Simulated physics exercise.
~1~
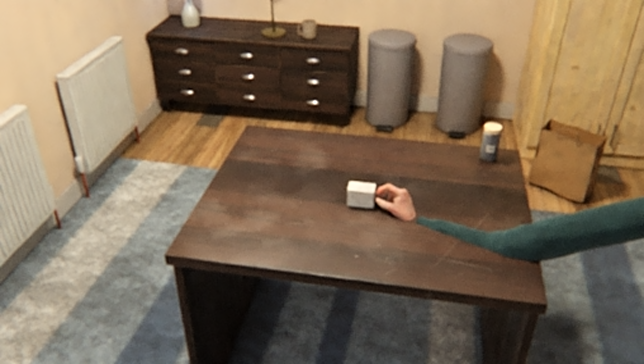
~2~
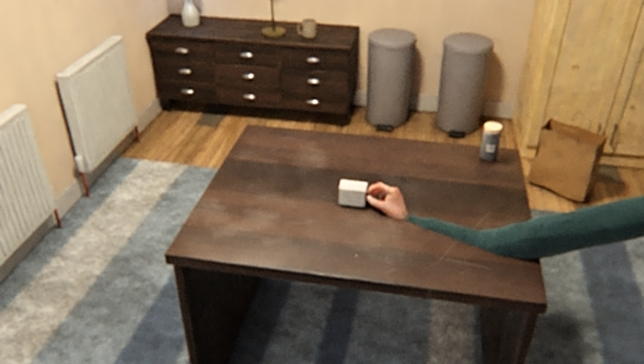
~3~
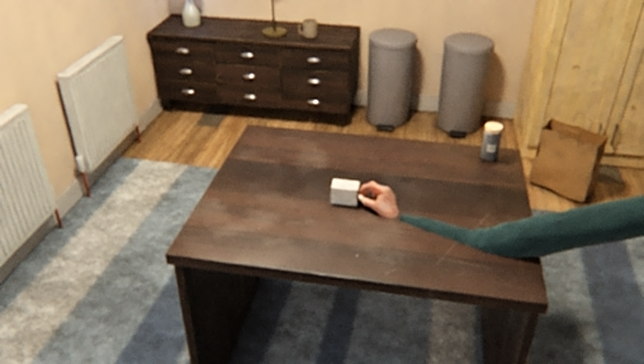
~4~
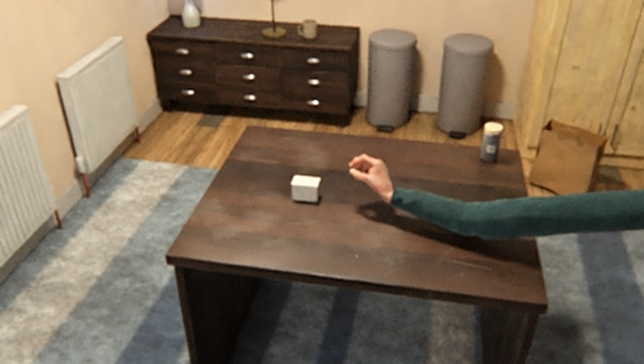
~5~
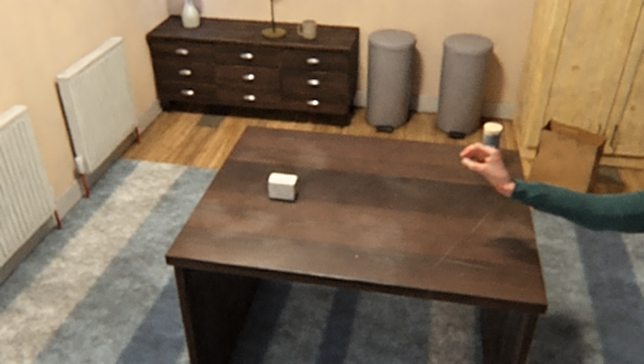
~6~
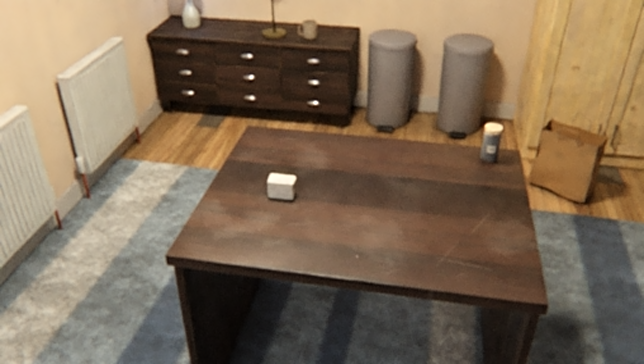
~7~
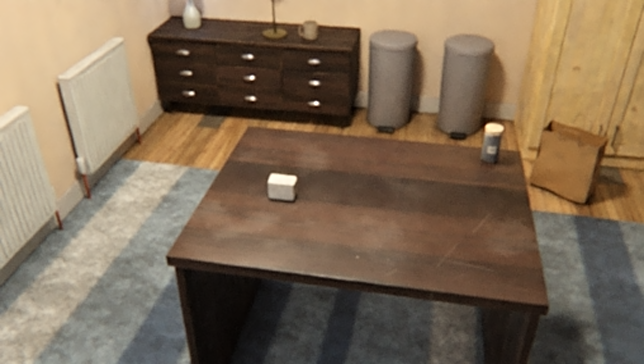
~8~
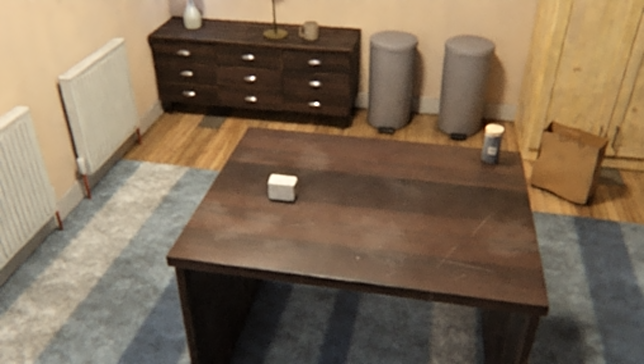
A hand in a green sleeve pushed a small white block leftward across a dark wooden table, then let go and drew back out of view as the block slid a bit farther and stopped, still upright on the table, while the jar stayed put.
